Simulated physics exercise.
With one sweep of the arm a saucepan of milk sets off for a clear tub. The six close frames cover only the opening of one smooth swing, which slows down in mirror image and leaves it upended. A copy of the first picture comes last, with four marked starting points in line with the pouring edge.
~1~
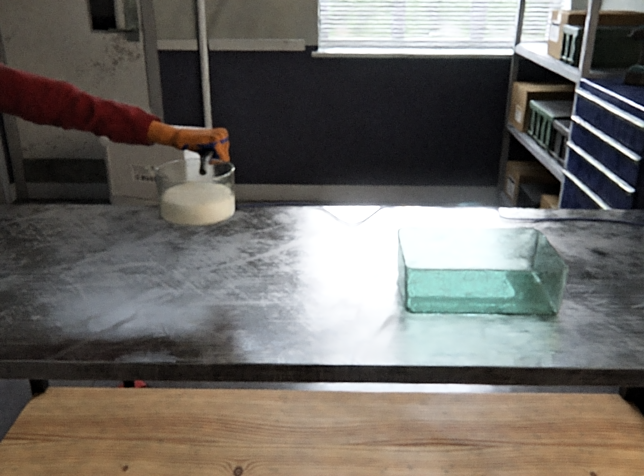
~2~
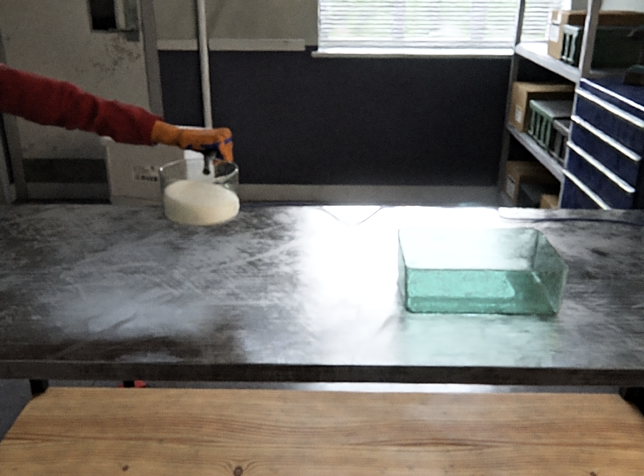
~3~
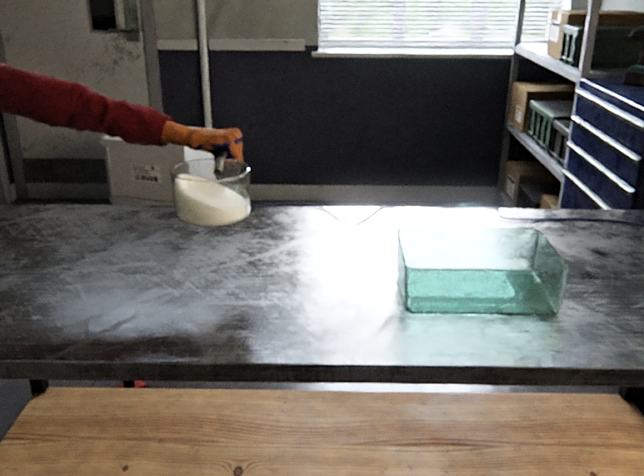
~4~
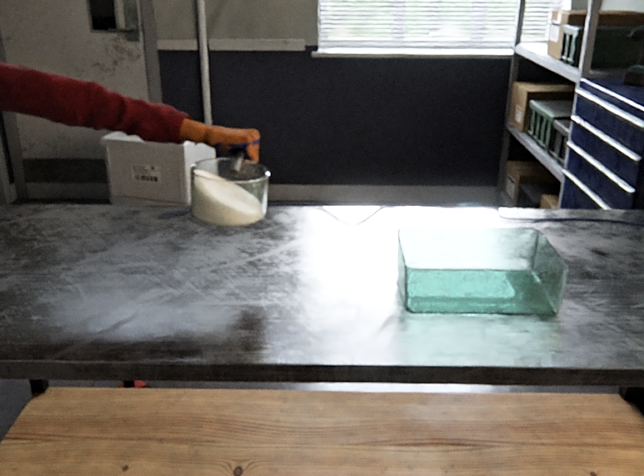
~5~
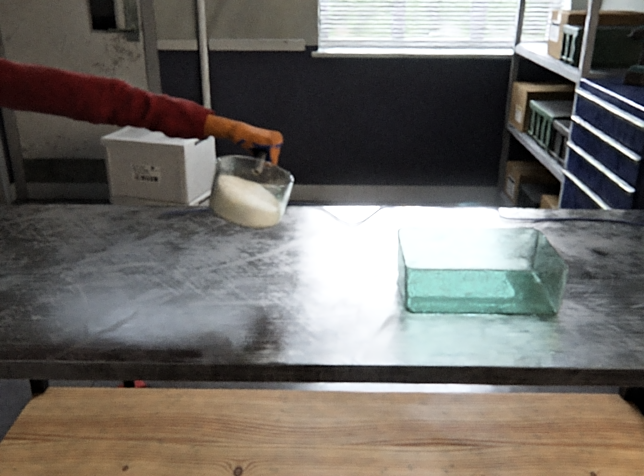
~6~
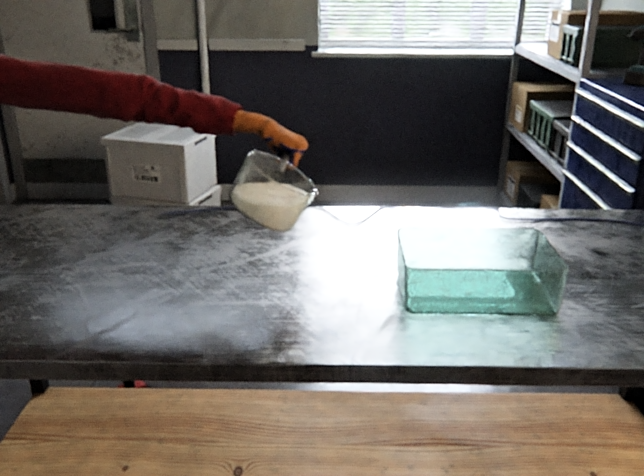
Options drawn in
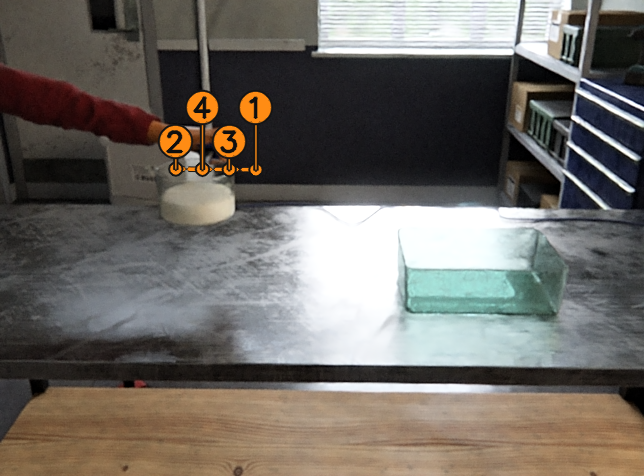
A gloved hand carries a clear pan of milk rightward above a table, gradually tilting it.
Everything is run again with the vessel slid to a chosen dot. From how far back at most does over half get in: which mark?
It is 1.
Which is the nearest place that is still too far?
The answer is 3.
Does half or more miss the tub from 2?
Yes.
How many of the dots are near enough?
One of the four.
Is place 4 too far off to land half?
Yes, it does.
In orange, 1 at (255, 169); 2 at (175, 169); 3 at (229, 169); 4 at (202, 169).
For place 1, about 65 % lands in the tub, 29 % falls short and 6 % goes beside or beyond.
For place 2, about 0 % lands in the tub, 99 % falls short.
For place 3, about 32 % lands in the tub, 63 % falls short and 5 % goes beside or beyond.
For place 4, about 2 % lands in the tub, 96 % falls short.
